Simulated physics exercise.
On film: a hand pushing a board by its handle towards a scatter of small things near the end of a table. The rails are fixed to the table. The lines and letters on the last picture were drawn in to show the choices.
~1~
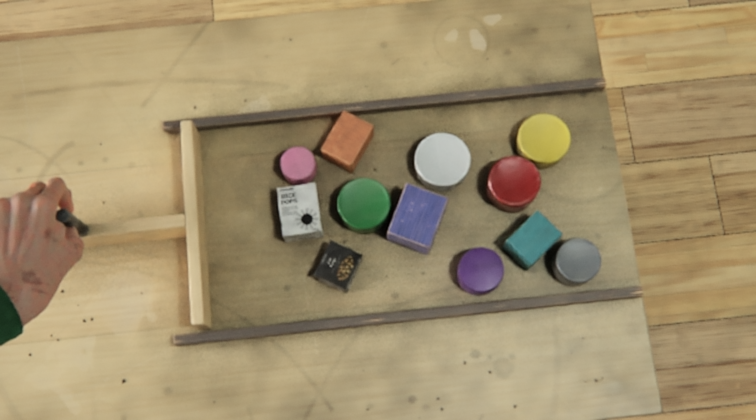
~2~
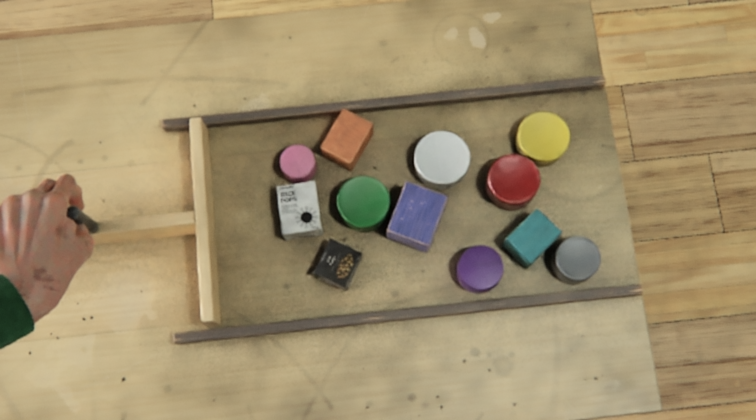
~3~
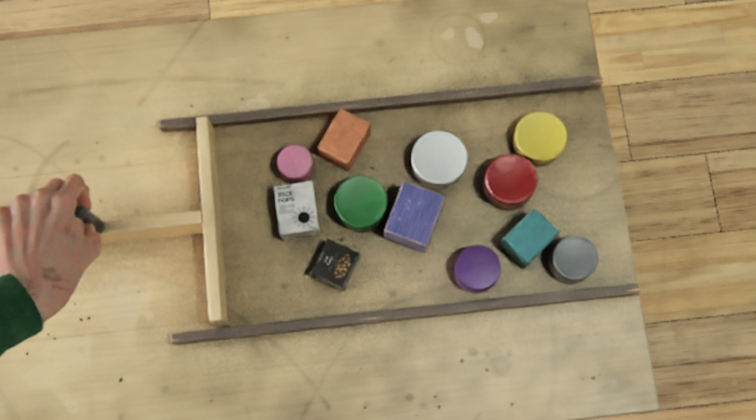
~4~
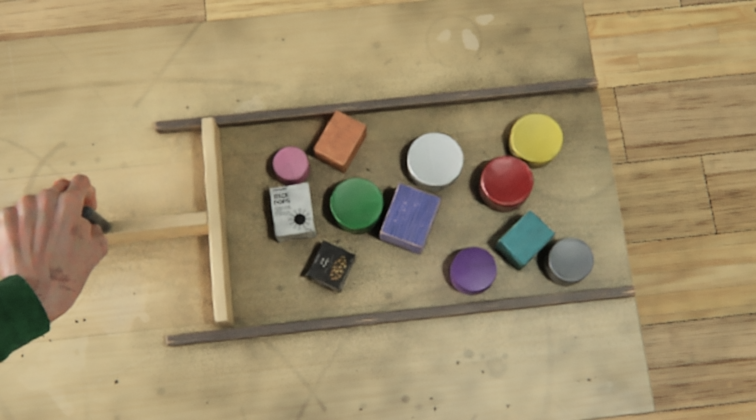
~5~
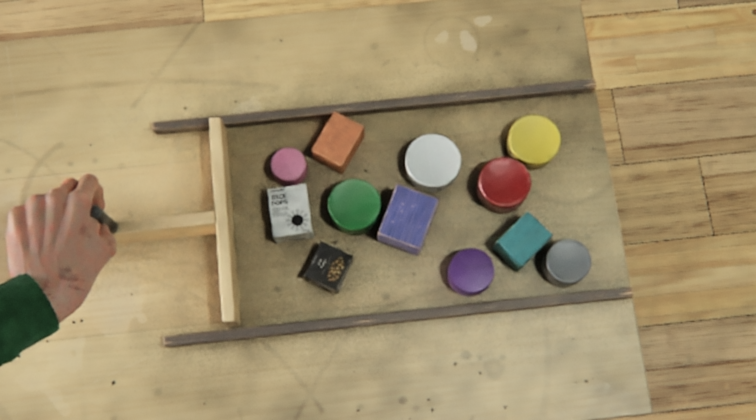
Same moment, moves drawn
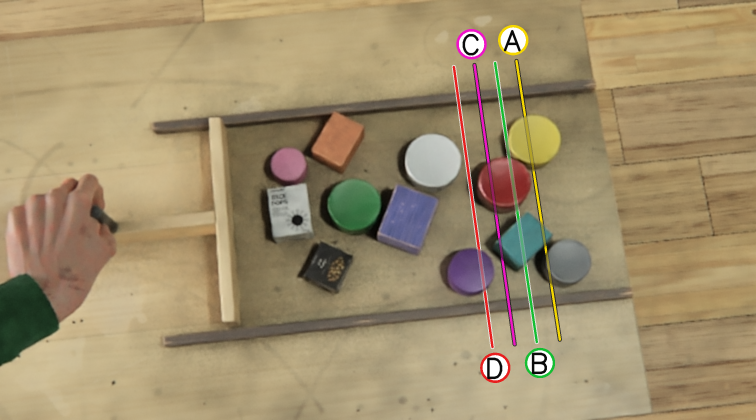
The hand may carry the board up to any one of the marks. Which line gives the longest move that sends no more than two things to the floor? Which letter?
Line C.
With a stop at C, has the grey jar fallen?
Yes.
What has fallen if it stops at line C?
The grey jar goes over.
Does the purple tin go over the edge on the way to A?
No.
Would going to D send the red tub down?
By then, no.
On the copy, A at (537, 195); B at (515, 197); C at (494, 199); D at (472, 202).
On C. First, board (320, 206); orange block (359, 136); black packet (352, 260).
Then, board (418, 196); grey jar (579, 269); yellow jar (538, 137).
Finally, board (493, 189); grey jar over the edge; red tub (609, 181); one fallen.
By contrast, A drops four; B drops four; D is within the limit but short.
